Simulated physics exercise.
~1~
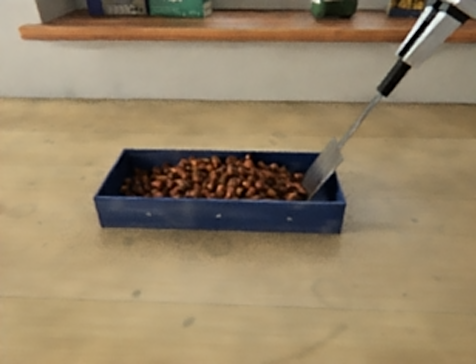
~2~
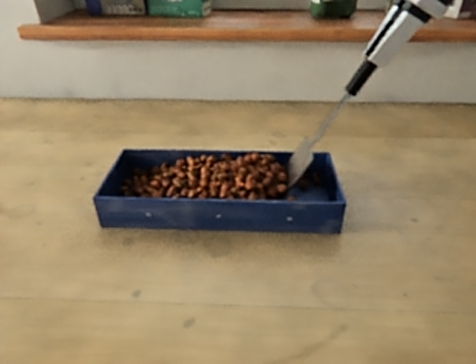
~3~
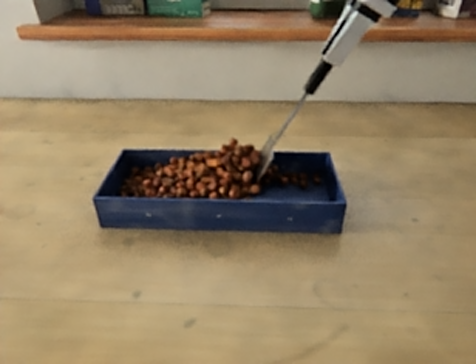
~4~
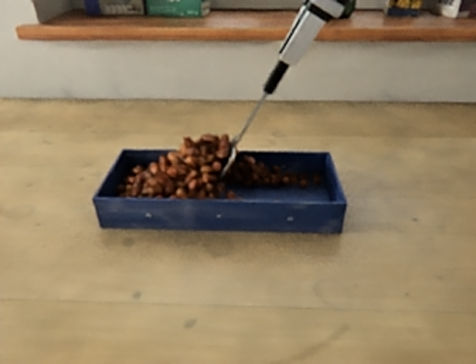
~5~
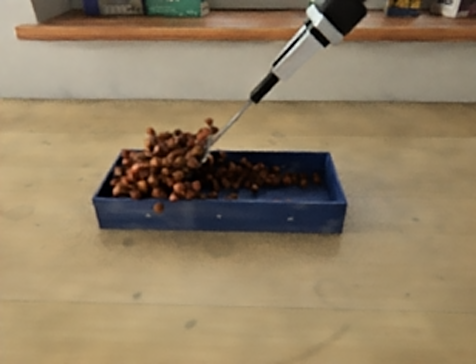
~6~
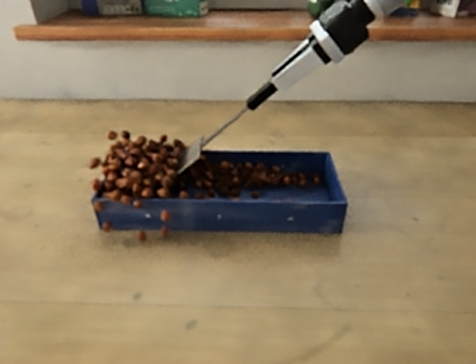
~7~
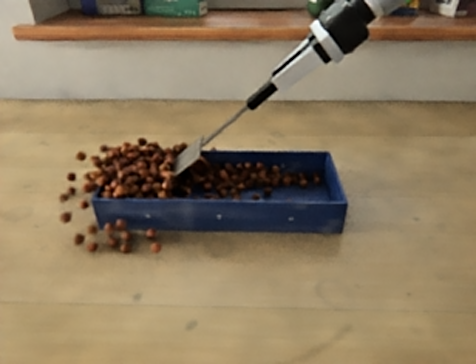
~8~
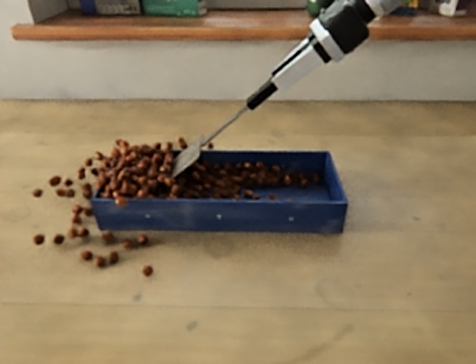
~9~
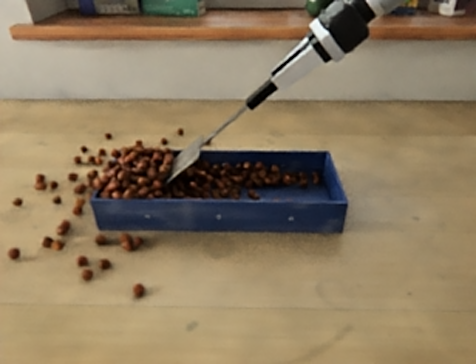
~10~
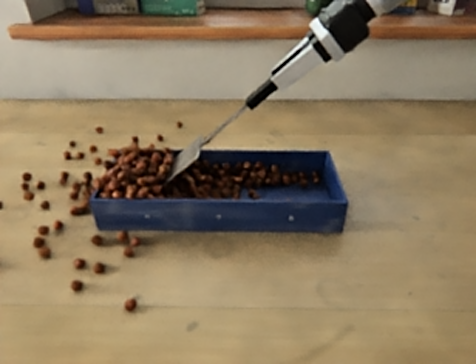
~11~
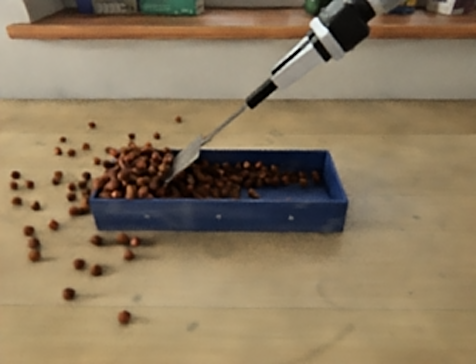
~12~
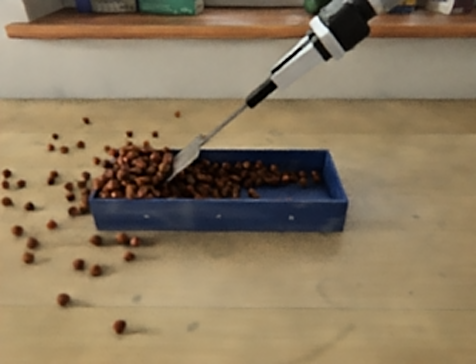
A robot arm's paddle pushed a pile of hazelnuts leftward through a blue tray, heaping them up until many spilled over the left end. It then stopped, and the spilled nuts scattered across the table while most stayed in the tray.
